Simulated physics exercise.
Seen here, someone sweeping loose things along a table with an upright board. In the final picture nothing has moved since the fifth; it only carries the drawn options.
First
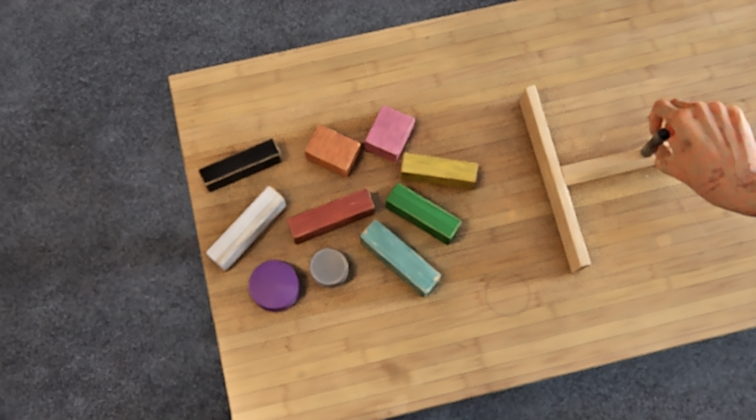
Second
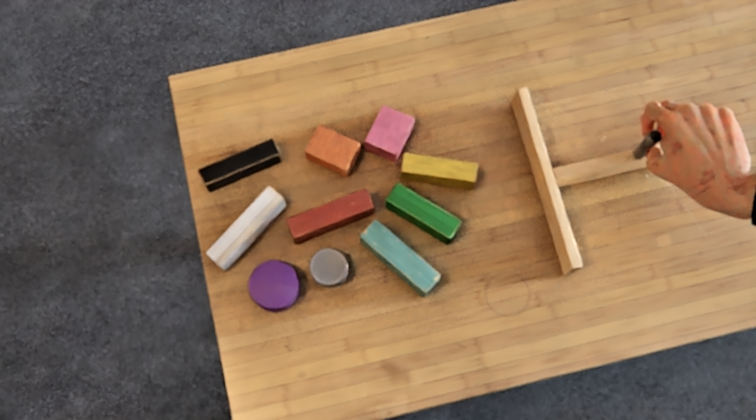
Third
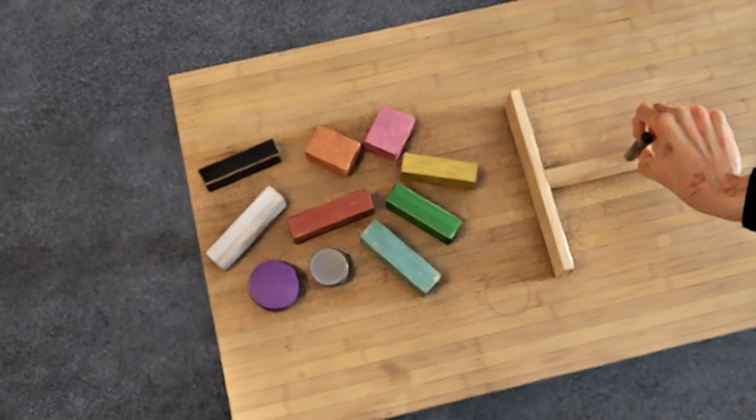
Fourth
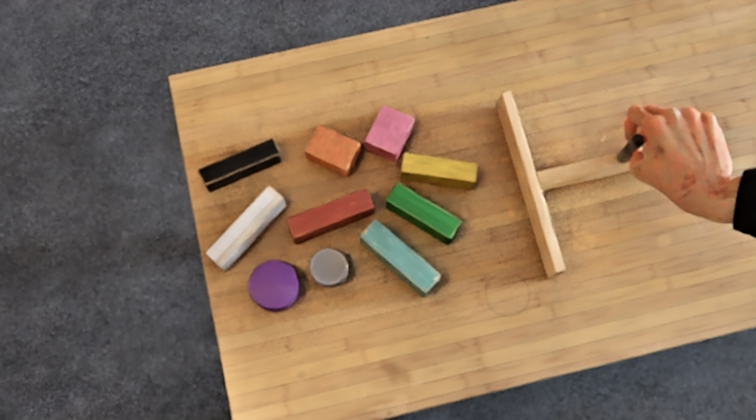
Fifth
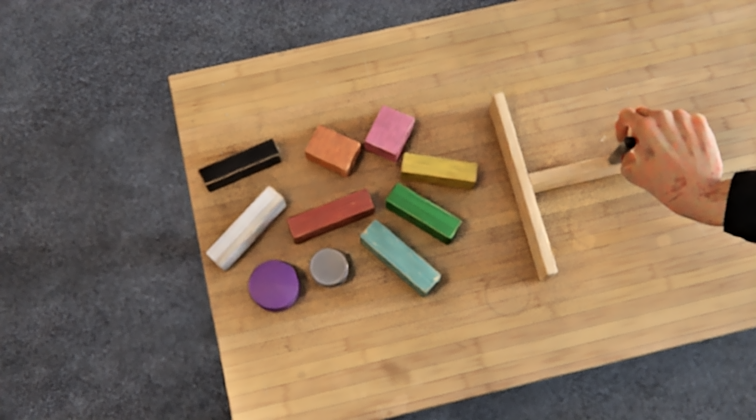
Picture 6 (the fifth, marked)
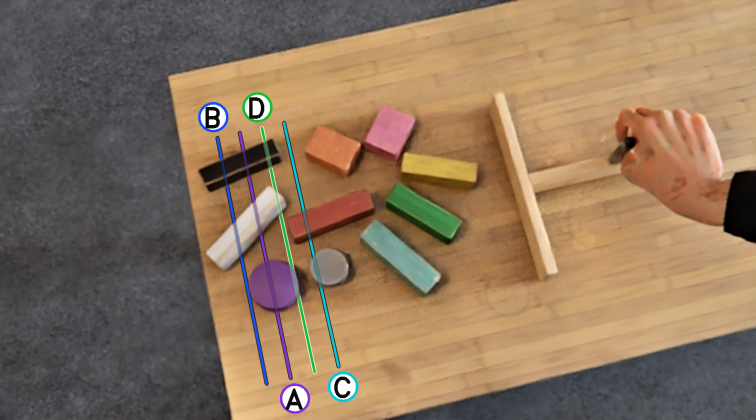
On a wooden table, a hand slides an upright board left toward still, colourful blocks.
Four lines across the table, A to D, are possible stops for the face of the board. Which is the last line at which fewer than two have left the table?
As far as mark D.
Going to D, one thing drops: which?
The purple tin.
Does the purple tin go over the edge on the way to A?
Yes.
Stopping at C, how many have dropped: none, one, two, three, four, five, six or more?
In all, none.
On the marked copy, A at (264, 250); B at (241, 256); C at (310, 240); D at (287, 245).
With D. Early on, board (441, 200); pink block (383, 133); yellow bar (388, 175).
Further on, board (356, 220); black stick (222, 165); purple tin (257, 299).
At the end, board (288, 235); purple tin over the edge; red bar (208, 269); one fallen.
As for the rest, A drops three; B drops four; C is within the limit but short.
